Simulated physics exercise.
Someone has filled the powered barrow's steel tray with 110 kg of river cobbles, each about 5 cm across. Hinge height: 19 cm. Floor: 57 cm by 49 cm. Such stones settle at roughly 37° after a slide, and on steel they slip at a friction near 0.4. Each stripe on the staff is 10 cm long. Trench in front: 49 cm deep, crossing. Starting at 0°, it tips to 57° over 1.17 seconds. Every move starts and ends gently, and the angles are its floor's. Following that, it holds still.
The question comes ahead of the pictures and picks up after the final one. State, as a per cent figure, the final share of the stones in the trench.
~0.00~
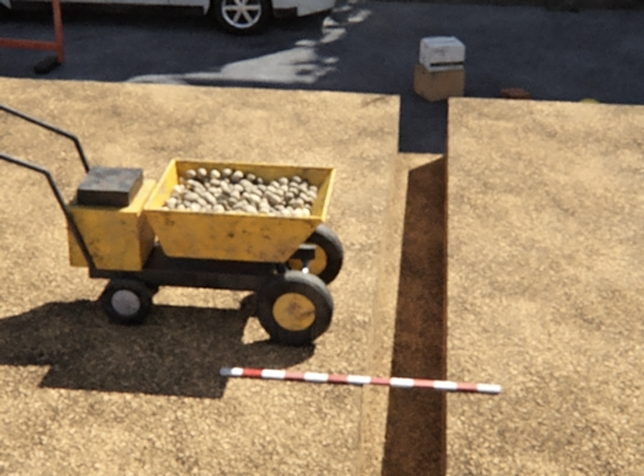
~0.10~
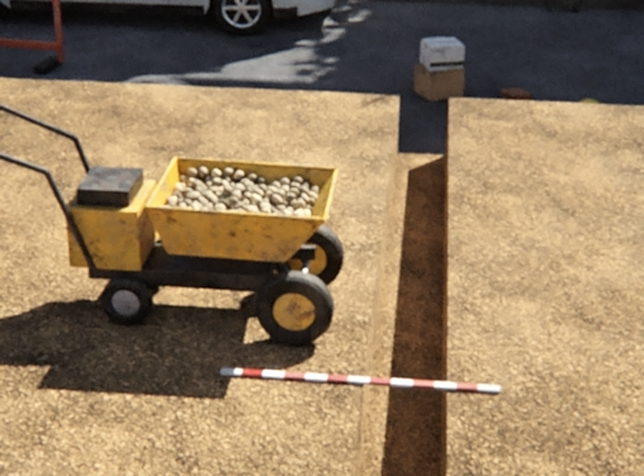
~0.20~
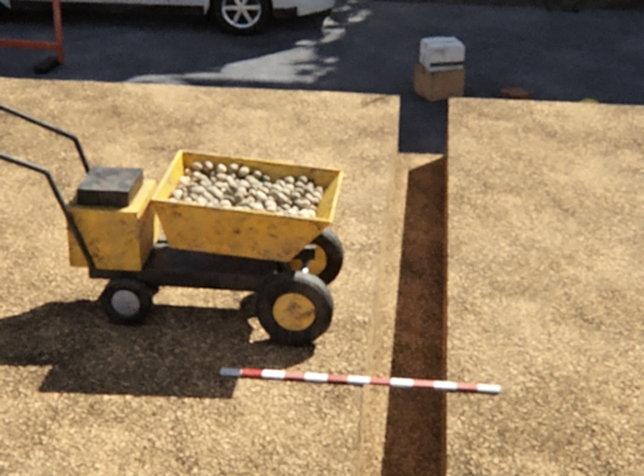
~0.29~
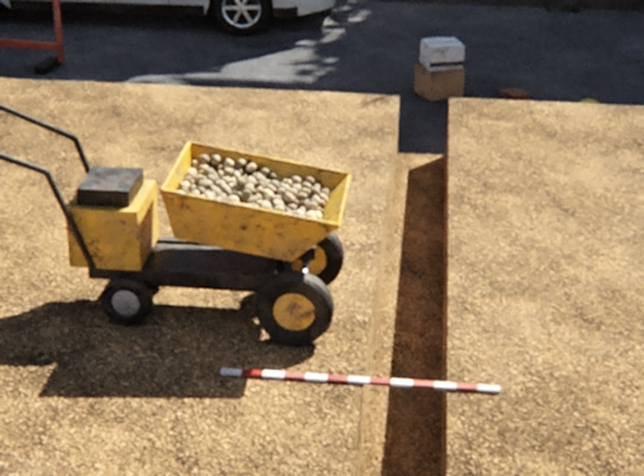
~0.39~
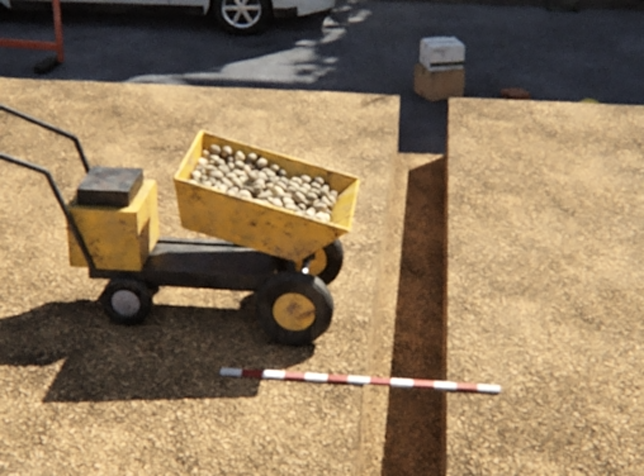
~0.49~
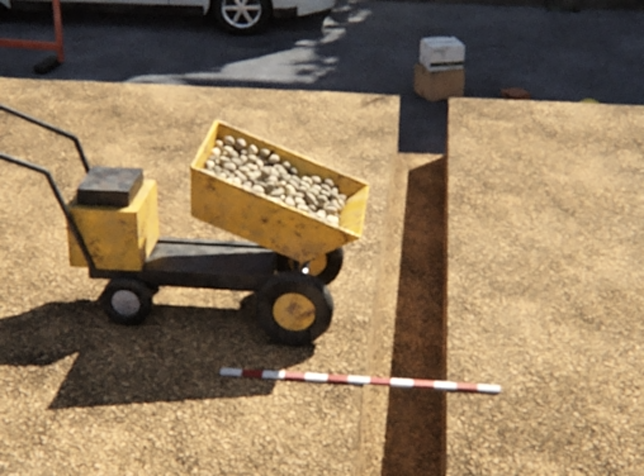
The final share is about 46 per cent.
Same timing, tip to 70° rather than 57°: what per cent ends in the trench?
Then about 65 per cent.
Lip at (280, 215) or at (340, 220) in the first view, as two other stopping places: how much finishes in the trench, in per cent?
Some 55 and some 30 per cent, in that order.
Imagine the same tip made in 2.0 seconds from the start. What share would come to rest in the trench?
It would come to roughly 50 per cent.
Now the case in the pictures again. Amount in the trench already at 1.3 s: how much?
By then, around 10 percent.
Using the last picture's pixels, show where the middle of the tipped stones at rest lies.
I'd put it close to (422, 394).
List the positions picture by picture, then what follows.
In the first picture, the tray is at 0°, its lip at (323, 220); the top of the load is at (225, 181).
In the second picture, the tray is at 1°, its lip at (325, 220); the top of the load is at (227, 180); the stones move at 0.2 m/s on average.
In the third picture, lip at (331, 222), floor tilted 4°, highest stones at (220, 175); the stones move at 0.4 m/s on average.
In the fourth picture, lip at (339, 226), floor tilted 9°, highest stones at (216, 169); the stones move at 0.5 m/s on average.
In the fifth picture, the tray is at 15°, its lip at (349, 231); the top of the load is at (215, 161); the stones move at 0.6 m/s on average.
In the sixth picture, the tray is at 22°, its lip at (360, 238); the top of the load is at (224, 152); the stones move at 0.6 m/s on average.
After 0.9 s the floor is at 48°; 100 % in the tray; the foremost stones are at (374, 247).
After 1.3 s the floor is at 57°; 90 % in the tray, 10 % in the trench; the foremost stones are at (440, 295).
After 1.6 s the floor is at 57°; 62 % in the tray, 27 % in the trench, 11 % past the trench; the foremost stones are at (507, 321).
After 3.6 s the floor is at 57°; 42 % in the tray, 46 % in the trench, 12 % past the trench; the foremost stones are at (565, 301).
